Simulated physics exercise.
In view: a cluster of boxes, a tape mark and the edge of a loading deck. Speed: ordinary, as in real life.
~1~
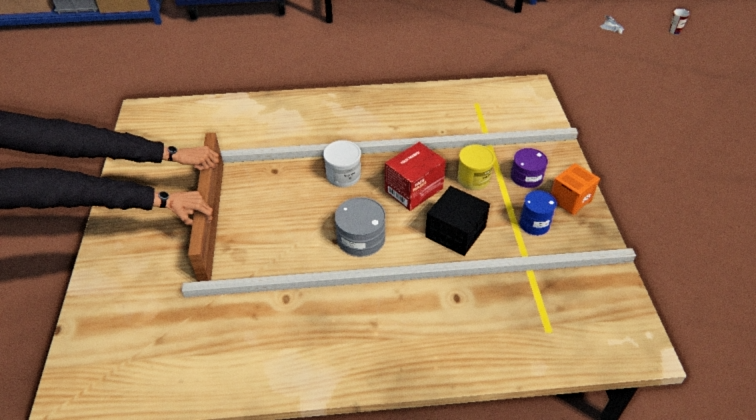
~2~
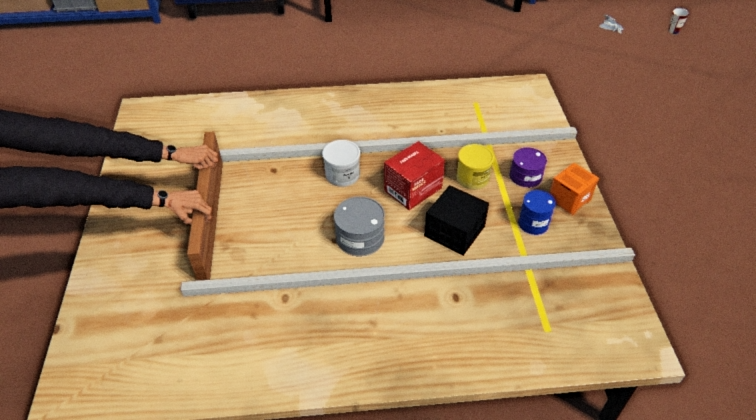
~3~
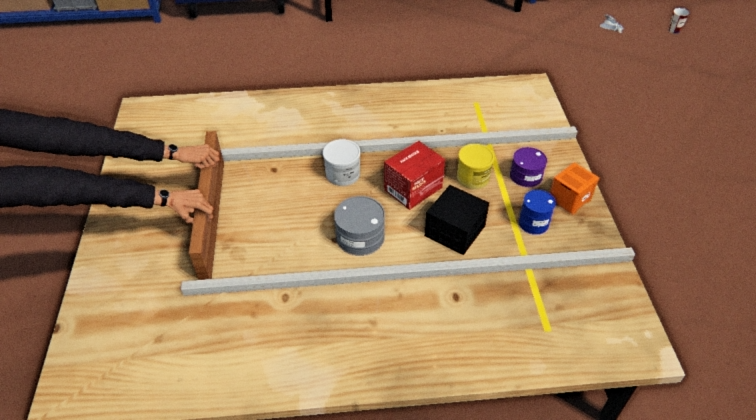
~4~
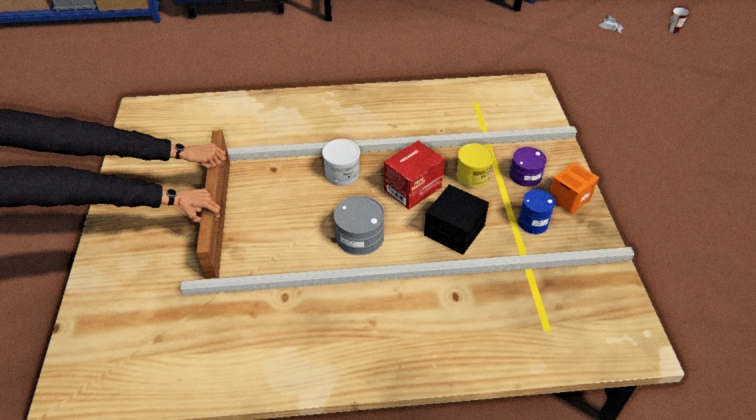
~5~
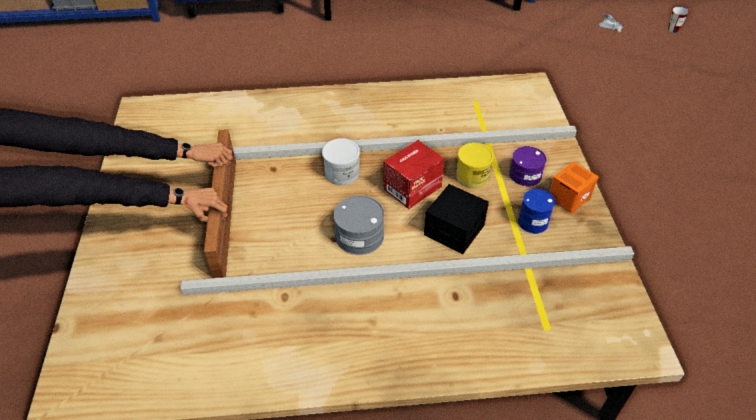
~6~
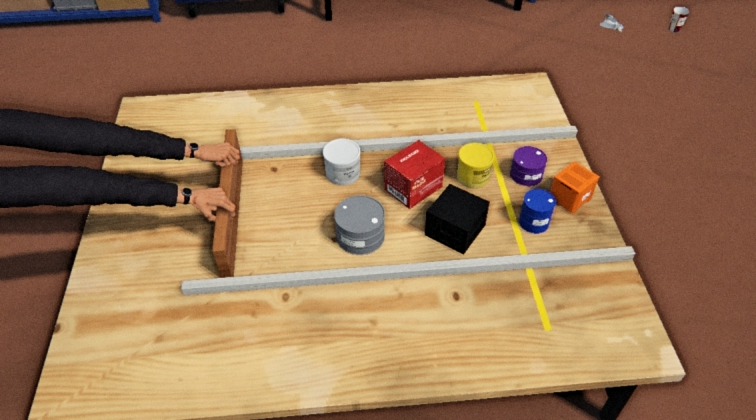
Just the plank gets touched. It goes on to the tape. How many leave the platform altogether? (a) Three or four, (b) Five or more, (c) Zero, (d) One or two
Answer: D.
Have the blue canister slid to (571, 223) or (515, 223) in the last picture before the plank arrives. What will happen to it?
Lab note - it goes down; then it goes down.
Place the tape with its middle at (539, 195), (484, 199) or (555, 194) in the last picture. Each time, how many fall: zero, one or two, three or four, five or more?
Place one: 3 or 4; place two: No fall at all; place three: Five or more.
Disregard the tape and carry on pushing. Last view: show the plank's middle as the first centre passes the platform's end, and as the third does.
Earlier crossing: About (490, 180); later crossing: About (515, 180).
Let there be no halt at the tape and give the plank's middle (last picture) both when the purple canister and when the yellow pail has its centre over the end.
Middle: Roughly (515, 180); roughly (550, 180).
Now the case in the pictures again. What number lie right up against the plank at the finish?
Count: 3.
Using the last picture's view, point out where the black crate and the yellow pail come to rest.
Looks like one lands around (588, 210), and the other around (551, 149).
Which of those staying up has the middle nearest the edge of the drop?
Answer: The purple canister.
Soon after, none off yet; orange tote at rest near (573, 188); purple canister at rest near (528, 166); blue canister at rest near (537, 211).
Then, none off yet; orange tote moved a little near (578, 185); purple canister moved a little near (545, 164); blue canister moved about its own width near (570, 206).
By the end, the number that fall off is one or two; fallen, blue canister and orange tote.
